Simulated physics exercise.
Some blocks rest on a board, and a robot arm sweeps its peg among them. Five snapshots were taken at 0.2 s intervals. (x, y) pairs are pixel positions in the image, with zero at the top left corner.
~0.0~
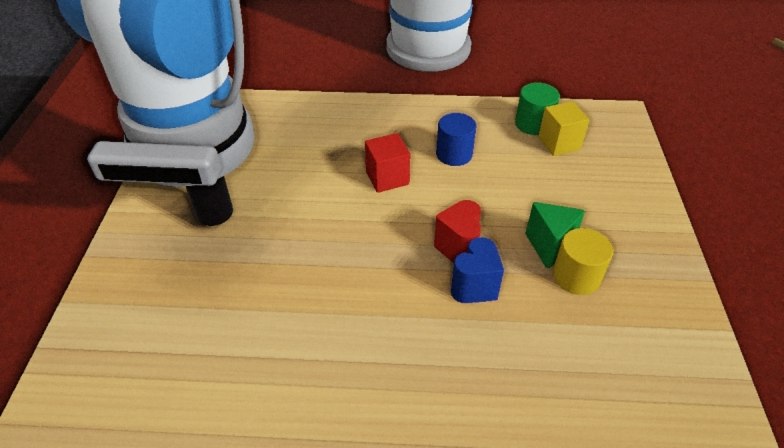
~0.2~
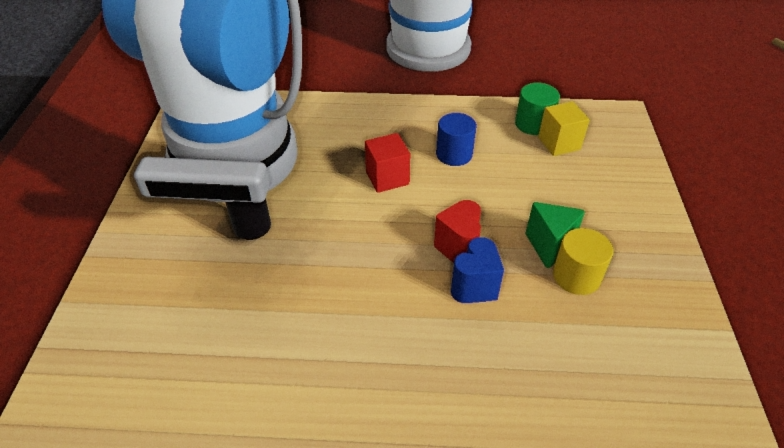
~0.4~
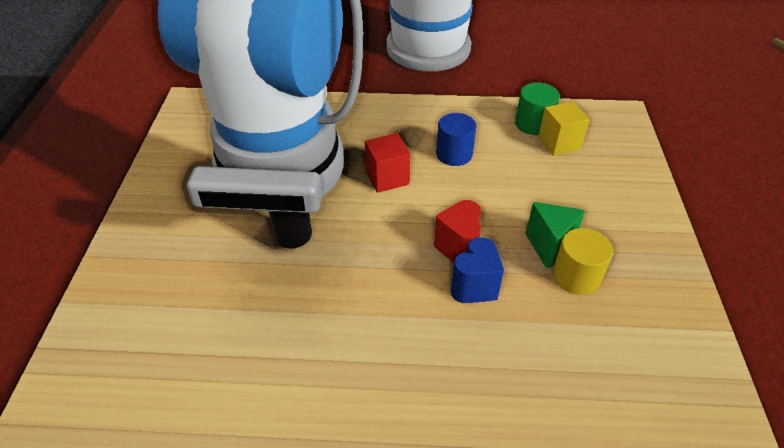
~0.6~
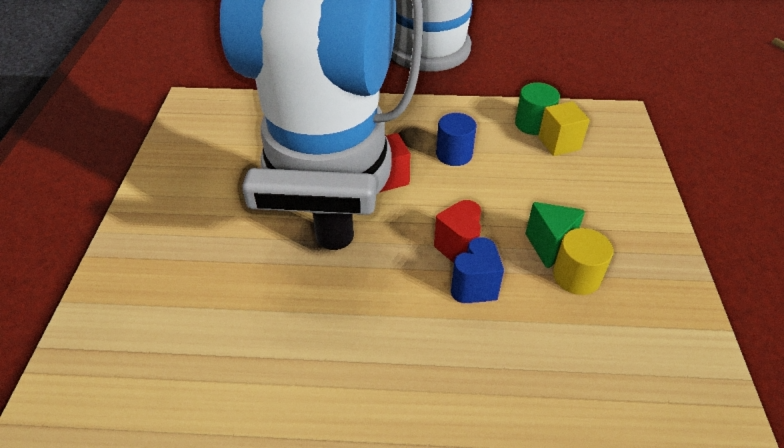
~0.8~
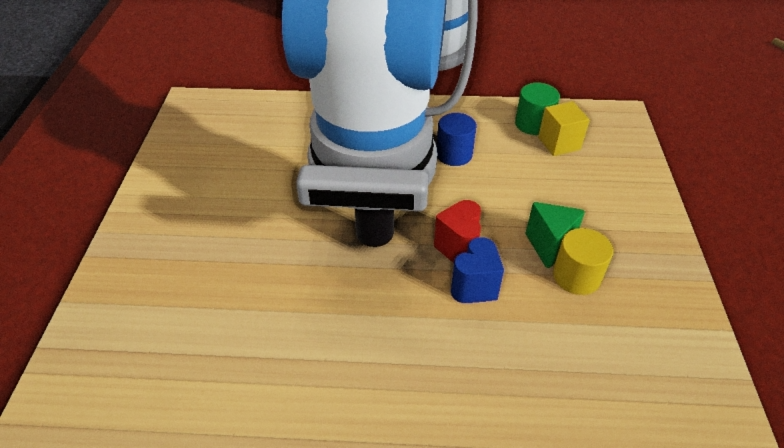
On a wooden board scattered with red, blue, green and yellow blocks, a blue and white robot arm moved its black peg from the left toward the middle, while the blocks stayed still.
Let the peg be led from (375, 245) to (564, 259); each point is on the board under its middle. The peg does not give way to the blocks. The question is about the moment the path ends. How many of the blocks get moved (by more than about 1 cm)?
I count three at least.
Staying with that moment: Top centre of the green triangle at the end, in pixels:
I expect it at (634, 199).
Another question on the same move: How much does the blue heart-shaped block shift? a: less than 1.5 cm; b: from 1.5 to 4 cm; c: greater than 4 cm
a.
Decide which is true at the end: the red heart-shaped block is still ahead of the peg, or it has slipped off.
The peg will still be pushing it.
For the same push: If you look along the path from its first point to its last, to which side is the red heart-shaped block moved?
That block drifts left.
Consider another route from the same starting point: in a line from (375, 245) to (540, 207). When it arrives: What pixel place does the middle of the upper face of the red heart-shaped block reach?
I'd place it at (489, 218), taking the centre of its top.
On the path given first. One third of the way, peg at (439, 238); red heart-shaped block at (486, 218).
Two thirds of the way, peg at (503, 242); red heart-shaped block at (551, 217); green triangle at (584, 212); yellow circle at (595, 249).
At the end, peg at (567, 247); red heart-shaped block at (611, 213), turned 35° anticlockwise; blue heart-shaped block unmoved; green triangle at (634, 199), turned 10° anticlockwise; yellow circle at (611, 255).
